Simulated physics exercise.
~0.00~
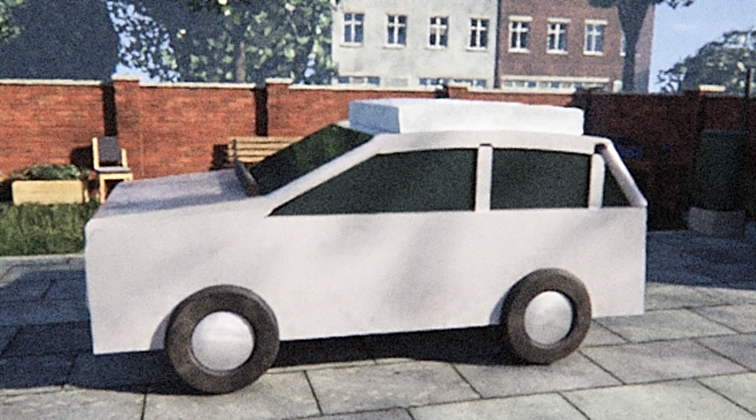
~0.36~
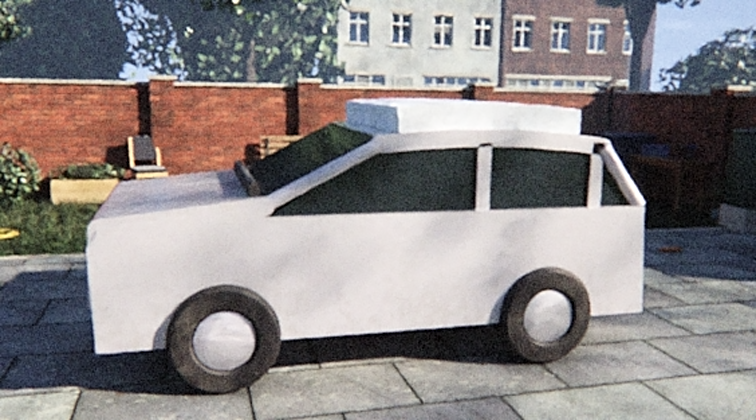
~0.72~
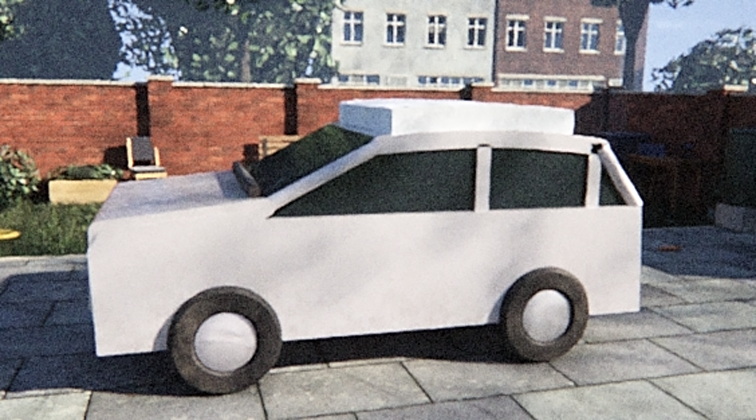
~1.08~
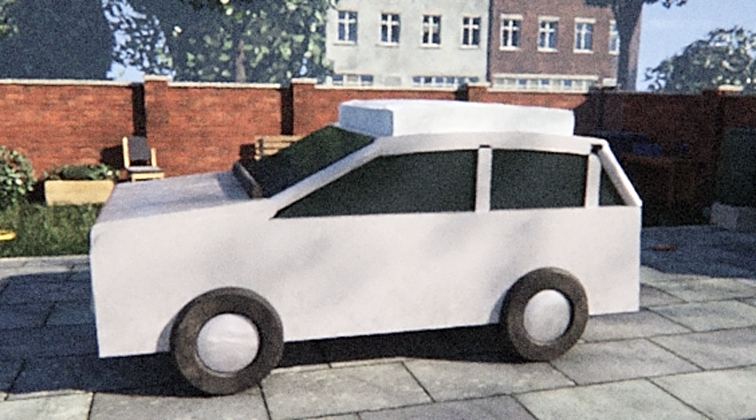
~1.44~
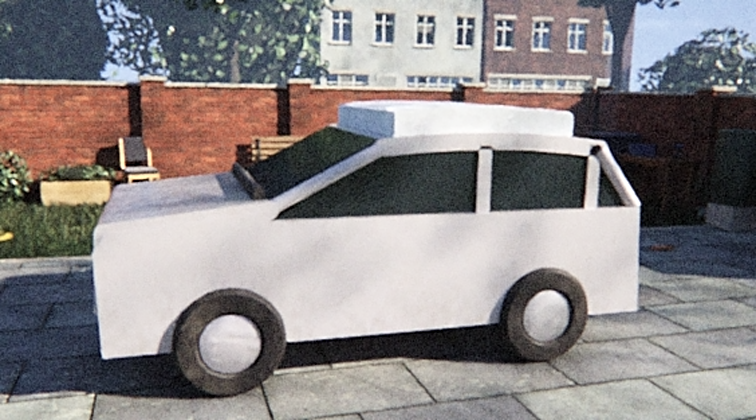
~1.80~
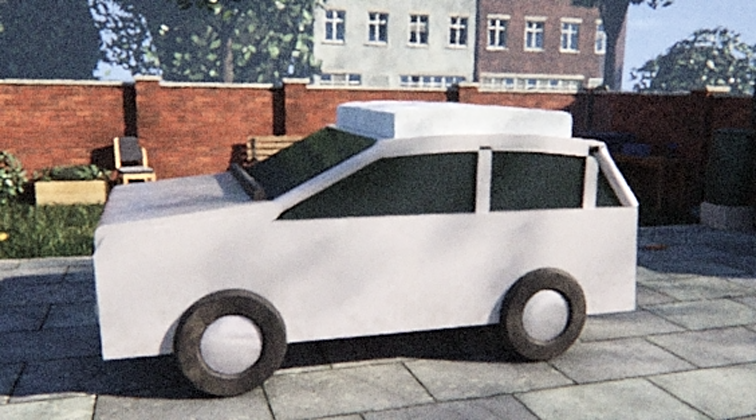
A boxy white car with a slab of white snow on its roof stayed in view on a paved yard before a brick wall, while the background shifted slightly, and at the end all the snow still lay on the roof.
